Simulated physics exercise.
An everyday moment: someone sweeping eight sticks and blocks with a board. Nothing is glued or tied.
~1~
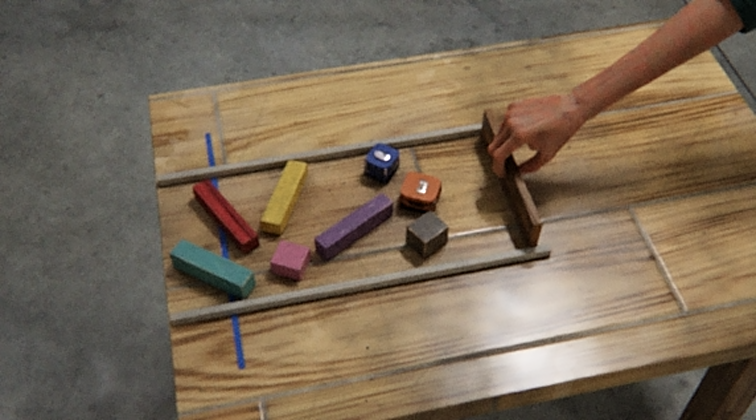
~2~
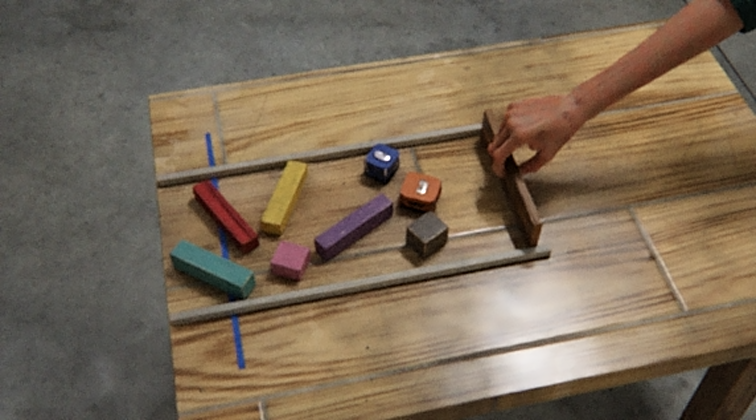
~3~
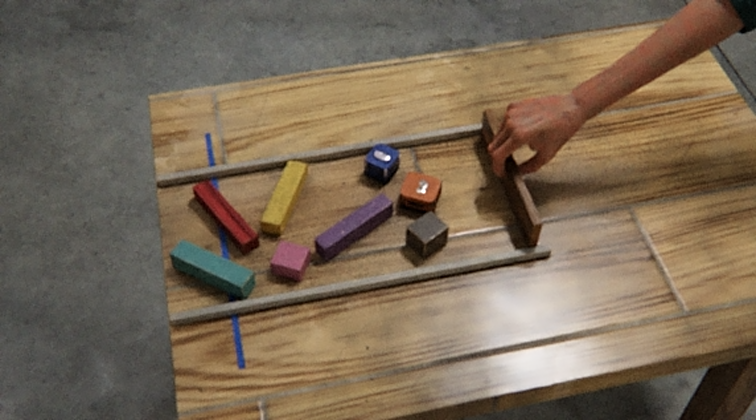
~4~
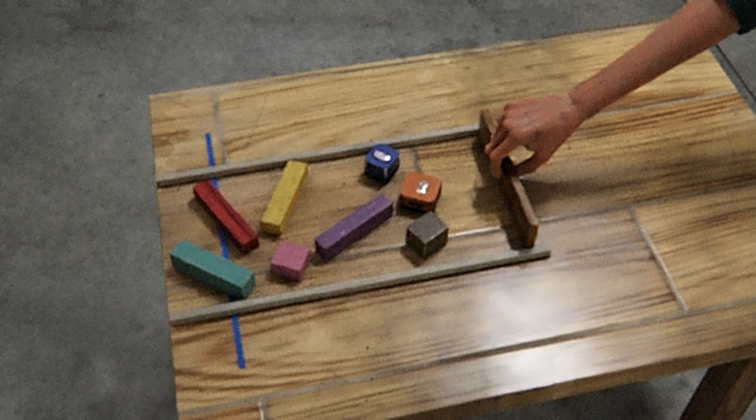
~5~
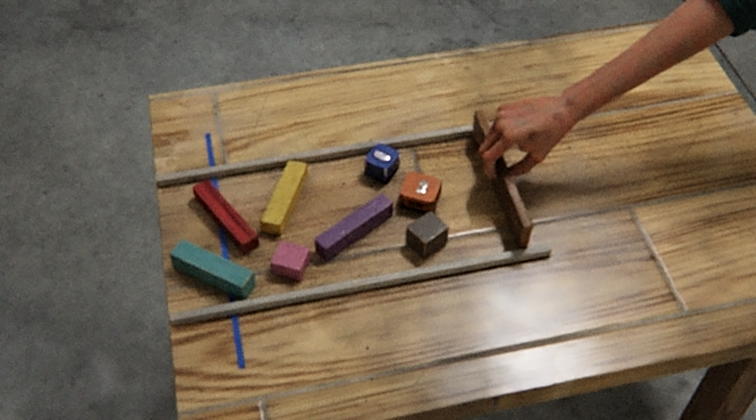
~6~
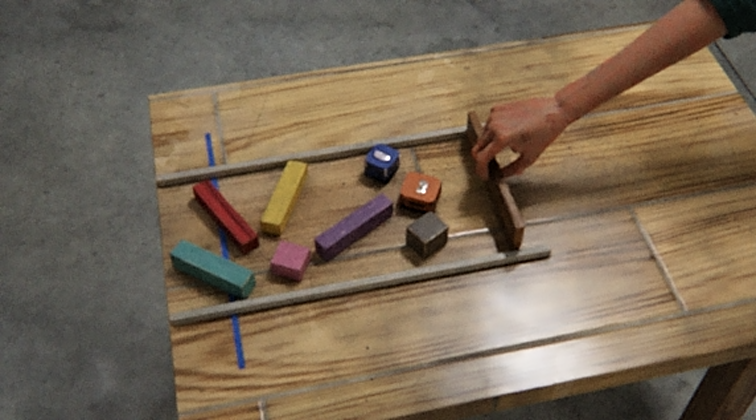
A hand slides a wooden board slightly left toward colored blocks, which stay still.
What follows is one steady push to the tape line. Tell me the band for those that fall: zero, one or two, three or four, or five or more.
As it turns out, the number that fall off is three or four.
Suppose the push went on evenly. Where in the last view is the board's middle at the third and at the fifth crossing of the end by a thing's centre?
Near (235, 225) and (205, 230).
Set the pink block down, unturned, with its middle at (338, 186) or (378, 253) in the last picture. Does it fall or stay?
The pink block holds on; survives.
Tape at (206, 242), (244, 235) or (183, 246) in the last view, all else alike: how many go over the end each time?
In that order 4, 1 and 5.
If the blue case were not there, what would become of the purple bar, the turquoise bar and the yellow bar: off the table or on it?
The purple bar remains up; the turquoise bar tumbles off; the yellow bar is kept.
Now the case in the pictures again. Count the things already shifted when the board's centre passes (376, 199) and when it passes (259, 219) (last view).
At the one place 5, at the other 8.
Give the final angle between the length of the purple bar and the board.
Near 5 degrees.
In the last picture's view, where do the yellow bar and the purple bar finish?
About (163, 213), and the other about (183, 271).
Early on, none off yet; turquoise bar at rest near (212, 269); red stick at rest near (225, 216); pink block travelled about its own width near (269, 274).
Finally, the number that fall off is three or four; lost, pink block, red stick and turquoise bar.
